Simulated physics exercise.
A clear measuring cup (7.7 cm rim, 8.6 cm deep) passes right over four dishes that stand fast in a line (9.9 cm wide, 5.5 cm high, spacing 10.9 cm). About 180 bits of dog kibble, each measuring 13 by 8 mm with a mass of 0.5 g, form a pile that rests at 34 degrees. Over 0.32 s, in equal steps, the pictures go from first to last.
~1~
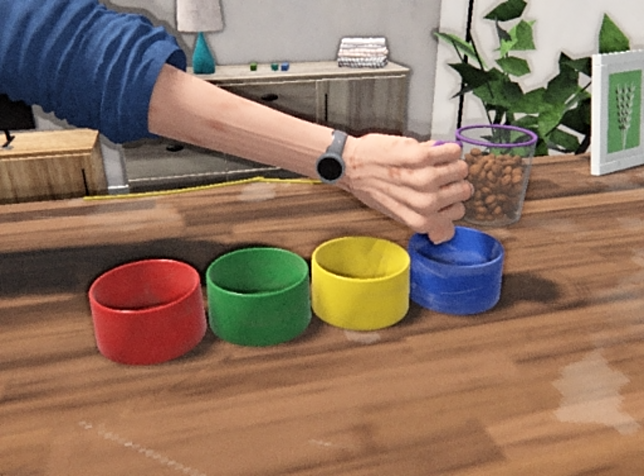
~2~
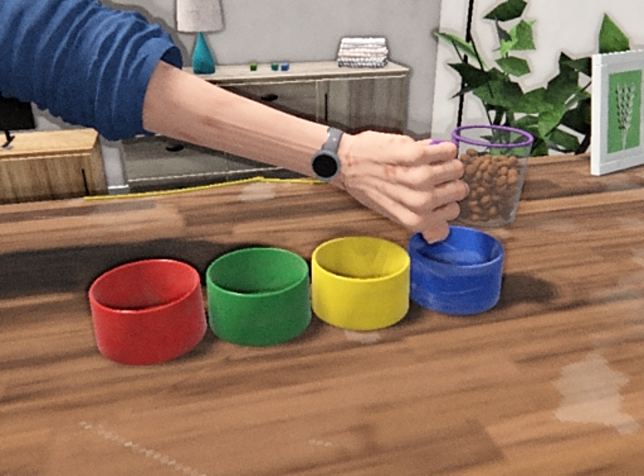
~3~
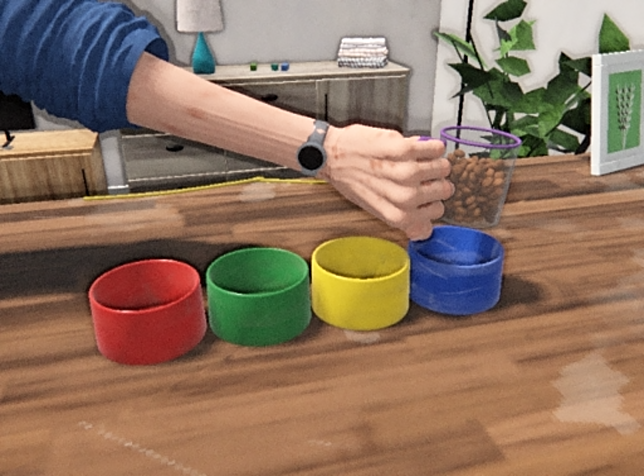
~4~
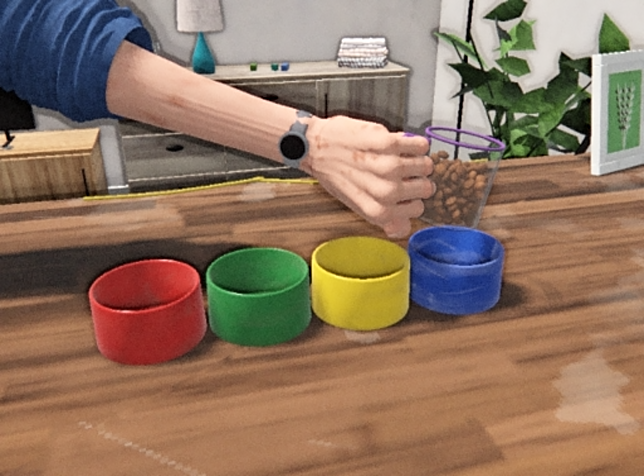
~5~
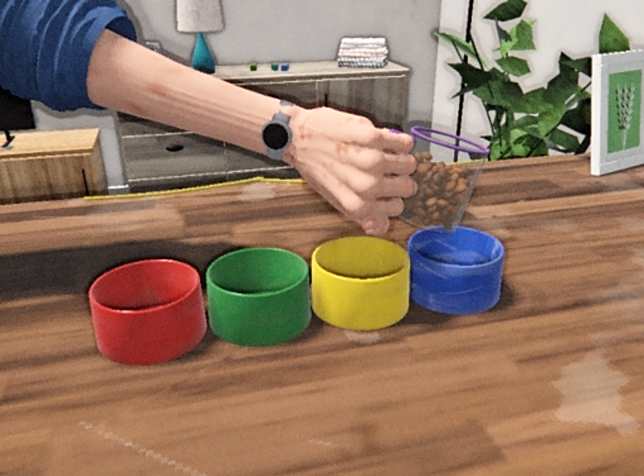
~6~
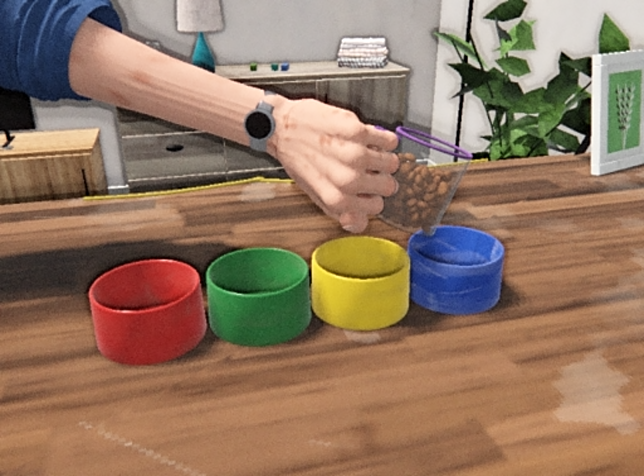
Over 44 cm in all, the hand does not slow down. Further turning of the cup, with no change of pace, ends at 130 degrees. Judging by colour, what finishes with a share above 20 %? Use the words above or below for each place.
Red: Above; blue: Below; green: Below; yellow: Below; counter: Above.
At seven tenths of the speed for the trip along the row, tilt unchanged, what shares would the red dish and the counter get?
Shares: Red 60, counter 10.
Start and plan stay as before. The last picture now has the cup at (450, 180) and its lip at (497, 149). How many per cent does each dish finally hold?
In the end red holds 10, blue holds 0, green holds 70, yellow holds 0.
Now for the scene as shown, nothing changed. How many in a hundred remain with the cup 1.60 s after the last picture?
Some 0 %.
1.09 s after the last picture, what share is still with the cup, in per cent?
90 %.
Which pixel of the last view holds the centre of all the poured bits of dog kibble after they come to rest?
In the last view, approximately (134, 326).
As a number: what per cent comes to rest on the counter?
The figure is about 40 percent.
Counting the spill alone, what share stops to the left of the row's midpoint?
100 %.
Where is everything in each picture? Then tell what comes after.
Cup at (490, 176), tilt 0 degrees, lip at (529, 133), moved 0.0 cm; middle of the pieces at (494, 182); blue dish at (456, 246); yellow dish at (361, 258); green dish at (258, 271); red dish at (146, 285), in the first frame.
Cup at (486, 176), tilt 1 degrees, lip at (525, 134), moved 0.5 cm; middle of the pieces at (489, 182), in the second frame.
Cup at (472, 177), tilt 5 degrees, lip at (514, 137), moved 2.1 cm; middle of the pieces at (475, 184), in the third frame.
Cup at (454, 179), tilt 10 degrees, lip at (498, 142), moved 4.2 cm; middle of the pieces at (457, 186), in the fourth frame.
Cup at (436, 181), tilt 15 degrees, lip at (482, 148), moved 6.2 cm; middle of the pieces at (438, 188), in the fifth frame.
Cup at (418, 183), tilt 20 degrees, lip at (466, 153), moved 8.2 cm; middle of the pieces at (419, 190); blue dish at (456, 246); yellow dish at (361, 258); green dish at (258, 271); red dish at (146, 285), in the sixth frame.
Then, 0.65 s after the last picture, tilt 72 degrees; cup holds 100 %.
Then, 1.09 s after the last picture, tilt 106 degrees; cup holds 90 %, red 10 %.
Then, 1.60 s after the last picture, tilt 130 degrees; cup holds 0 %, red 60 %.
In the end, red 60 %, blue 0 %, green 0 %, yellow 0 %, counter 40 %.
